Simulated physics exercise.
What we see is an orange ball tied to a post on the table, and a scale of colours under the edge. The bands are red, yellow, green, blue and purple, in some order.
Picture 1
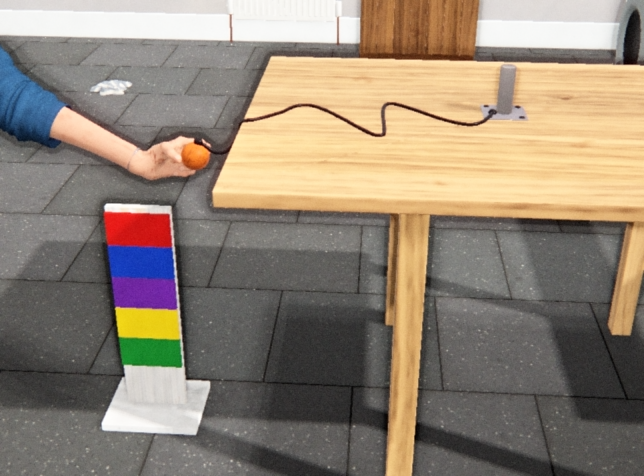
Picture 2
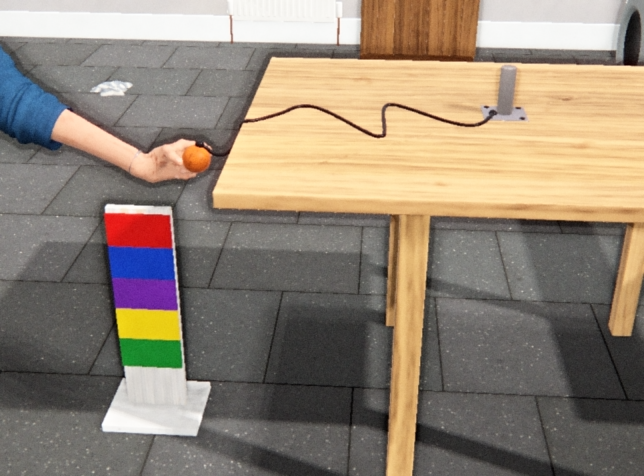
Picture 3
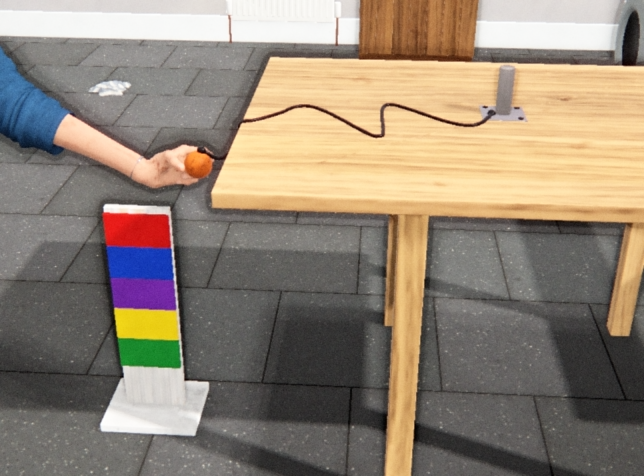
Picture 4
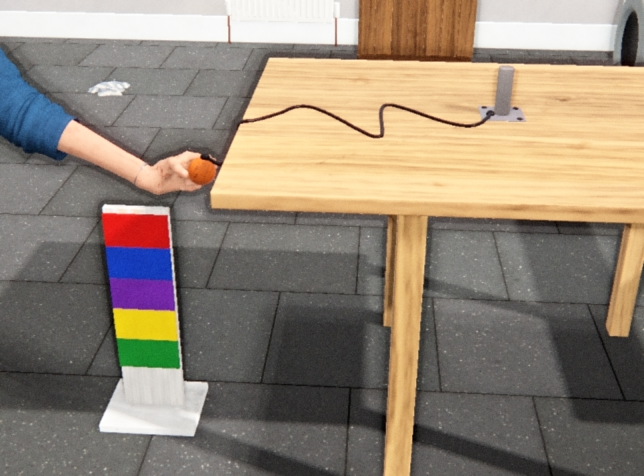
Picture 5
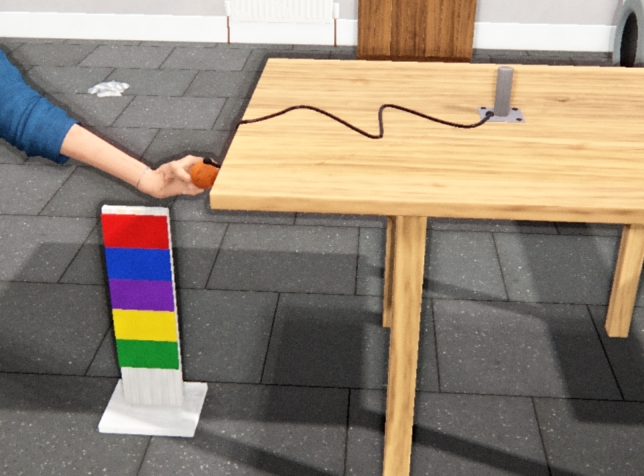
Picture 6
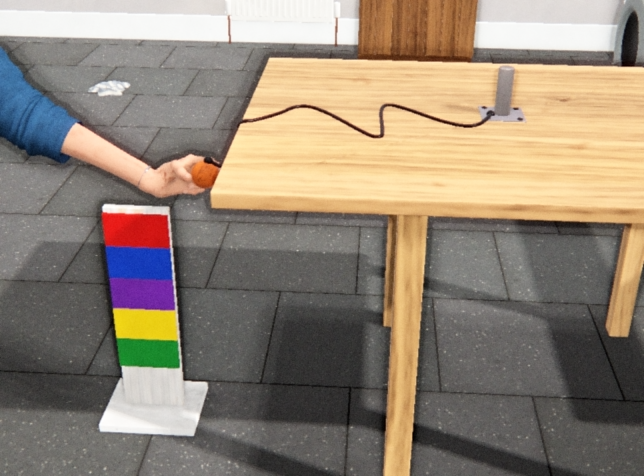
In a room with dark grey floor tiles, seen from slightly above, a pale wooden table stands at the right. A dark cord runs in bends across its top from a small grey post to an orange ball held by a blue-sleeved arm at the left, above a white stand banded red, blue, purple, yellow and green. The hand lowers the ball slightly and rightward beside the table's edge, while the view barely shifts.
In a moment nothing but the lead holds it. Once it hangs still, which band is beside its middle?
Its centre hangs level with the green band.
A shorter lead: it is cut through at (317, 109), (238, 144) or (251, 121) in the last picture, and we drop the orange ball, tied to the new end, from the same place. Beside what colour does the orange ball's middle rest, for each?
One after the other, red; yellow; purple.
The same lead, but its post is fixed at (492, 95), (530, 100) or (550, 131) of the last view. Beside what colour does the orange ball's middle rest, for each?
Try by try: Green; yellow; yellow.
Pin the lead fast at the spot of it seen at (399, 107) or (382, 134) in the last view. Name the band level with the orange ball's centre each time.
In that order: Yellow; blue.
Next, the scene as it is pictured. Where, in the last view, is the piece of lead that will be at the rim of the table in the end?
It lies at about (370, 136).
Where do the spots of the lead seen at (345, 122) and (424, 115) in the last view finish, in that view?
They go to (244, 164) and to (391, 116).
Soon after, ball near (223, 281); level with purple.
Then, ball near (267, 341); level with green.
Further on, ball near (242, 350); level with green.
At rest, ball near (254, 348); level with green. Its middle rests at the green band.
